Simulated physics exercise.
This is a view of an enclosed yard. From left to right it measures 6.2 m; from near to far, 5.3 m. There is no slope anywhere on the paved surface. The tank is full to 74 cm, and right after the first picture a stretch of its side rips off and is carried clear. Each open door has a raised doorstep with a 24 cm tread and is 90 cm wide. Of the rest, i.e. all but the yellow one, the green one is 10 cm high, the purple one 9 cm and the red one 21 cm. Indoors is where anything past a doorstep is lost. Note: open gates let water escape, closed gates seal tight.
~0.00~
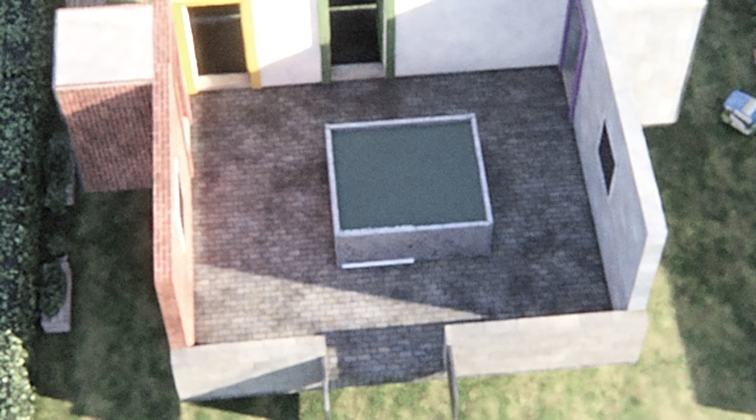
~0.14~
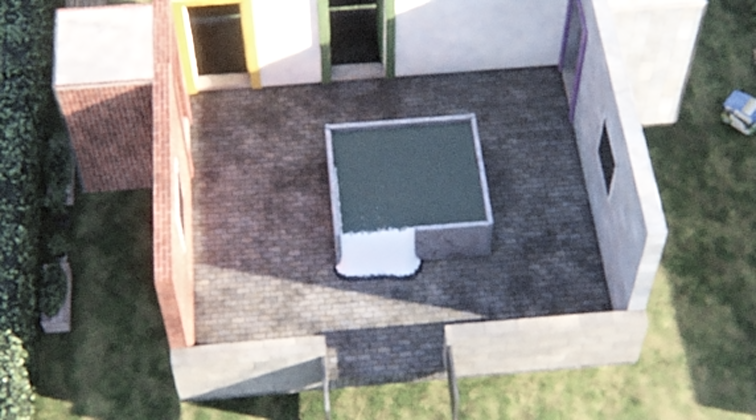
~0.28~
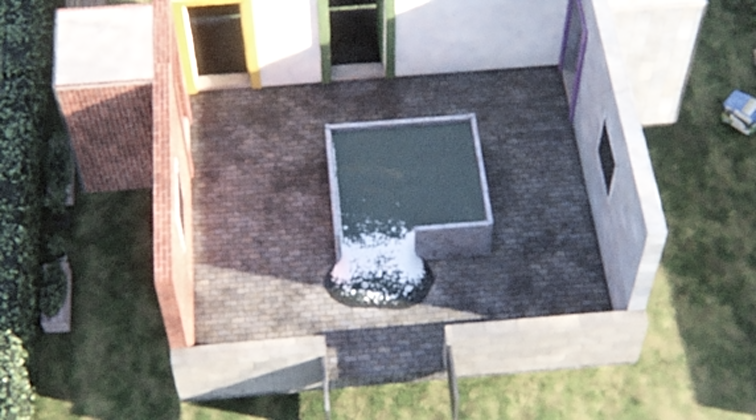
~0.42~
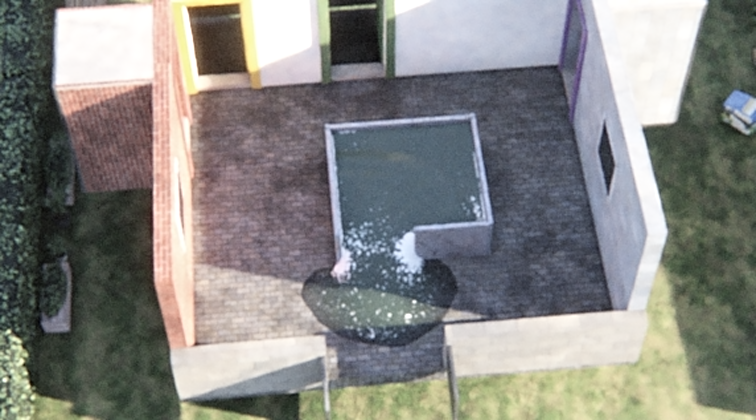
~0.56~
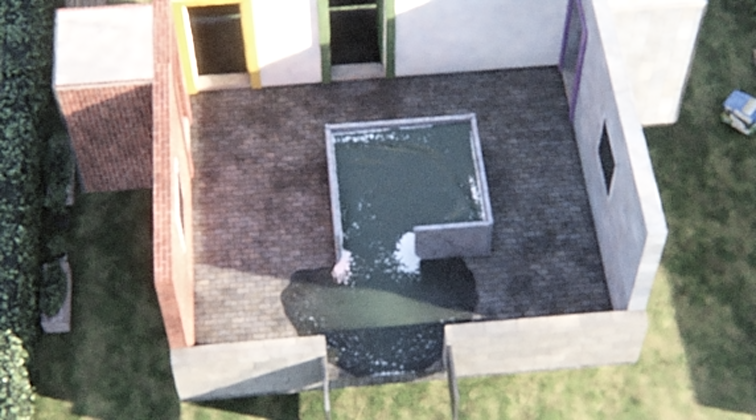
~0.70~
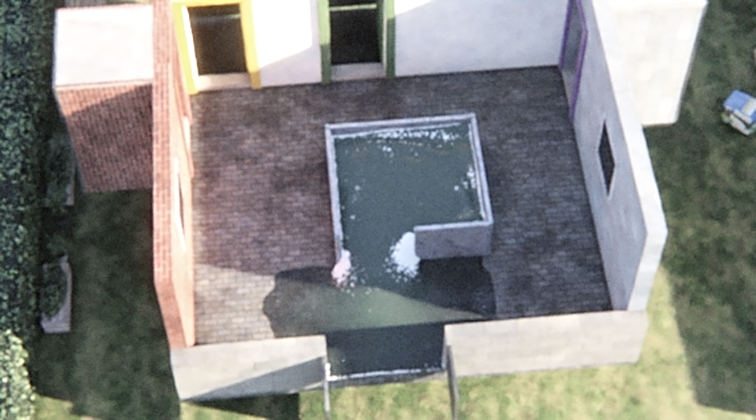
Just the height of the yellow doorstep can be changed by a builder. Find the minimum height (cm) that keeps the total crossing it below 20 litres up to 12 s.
The minimum is roughly 6 cm.
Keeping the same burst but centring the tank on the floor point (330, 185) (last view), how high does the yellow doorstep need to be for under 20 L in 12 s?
In this case, 16 cm or so.
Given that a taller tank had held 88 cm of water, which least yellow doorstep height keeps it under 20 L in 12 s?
Step height: Approx. 8.0 cm.
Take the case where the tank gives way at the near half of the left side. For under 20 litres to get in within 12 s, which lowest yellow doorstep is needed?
Close to 21 cm at the least.
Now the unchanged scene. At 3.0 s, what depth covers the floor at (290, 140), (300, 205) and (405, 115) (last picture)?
Going through the spots in order gives 0, 0 and 0 centimetres.
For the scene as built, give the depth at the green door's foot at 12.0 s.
Lab note: Depth approx. 3.5 cm.
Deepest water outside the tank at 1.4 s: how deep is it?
Max depth: Around 42 cm.
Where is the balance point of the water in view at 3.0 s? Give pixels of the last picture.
My guess is close to (383, 243).
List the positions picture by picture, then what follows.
The first frame shows the tank at (407, 177) is whole and still, 74 cm deep; the yellow door at (219, 49) is dry.
In the second frame, the front is at (402, 277), 0.3 m from the gap at (377, 252); 0.3 m2 of floor is wet, 74 cm left at the back.
In the third frame, the front is at (393, 305), 0.8 m from the gap at (377, 252); 1.0 m2 of floor is wet, 74 cm left at the back.
In the fourth frame, the gap is at (377, 253), the front 1.4 m out at a hidden place; the back of the tank holds 74 cm.
In the fifth frame, the gap is at (377, 253), the front 1.9 m out at a hidden place; the back of the tank holds 69 cm.
In the sixth frame, the front is at a hidden place, 2.0 m from the gap at (377, 253); 4.8 m2 of floor is wet, 62 cm left at the back; 3.9 m in a straight line remain to the yellow door at (219, 49).
After 1.4 s water covers 20 % of the floor, deepest (42 cm) near (372, 265); it has not reached the yellow door.
After 3.0 s water covers 40 % of the floor, deepest (26 cm) near (208, 374); it has not reached the yellow door.
After 12.0 s water covers 95 % of the floor, deepest (6 cm) near (360, 266); 5 cm at the yellow door, 1 litre in over its 9 cm doorstep.
At the yellow door as built, the water arrived by 3.8 s and peaked near 10 cm at 4.6 s.
Run again over the same 12 s with other heights there, 30 litres in over 5.5 cm, 8 litres over 7.5 cm. The limit of 20 litres is kept from about 6 cm up.
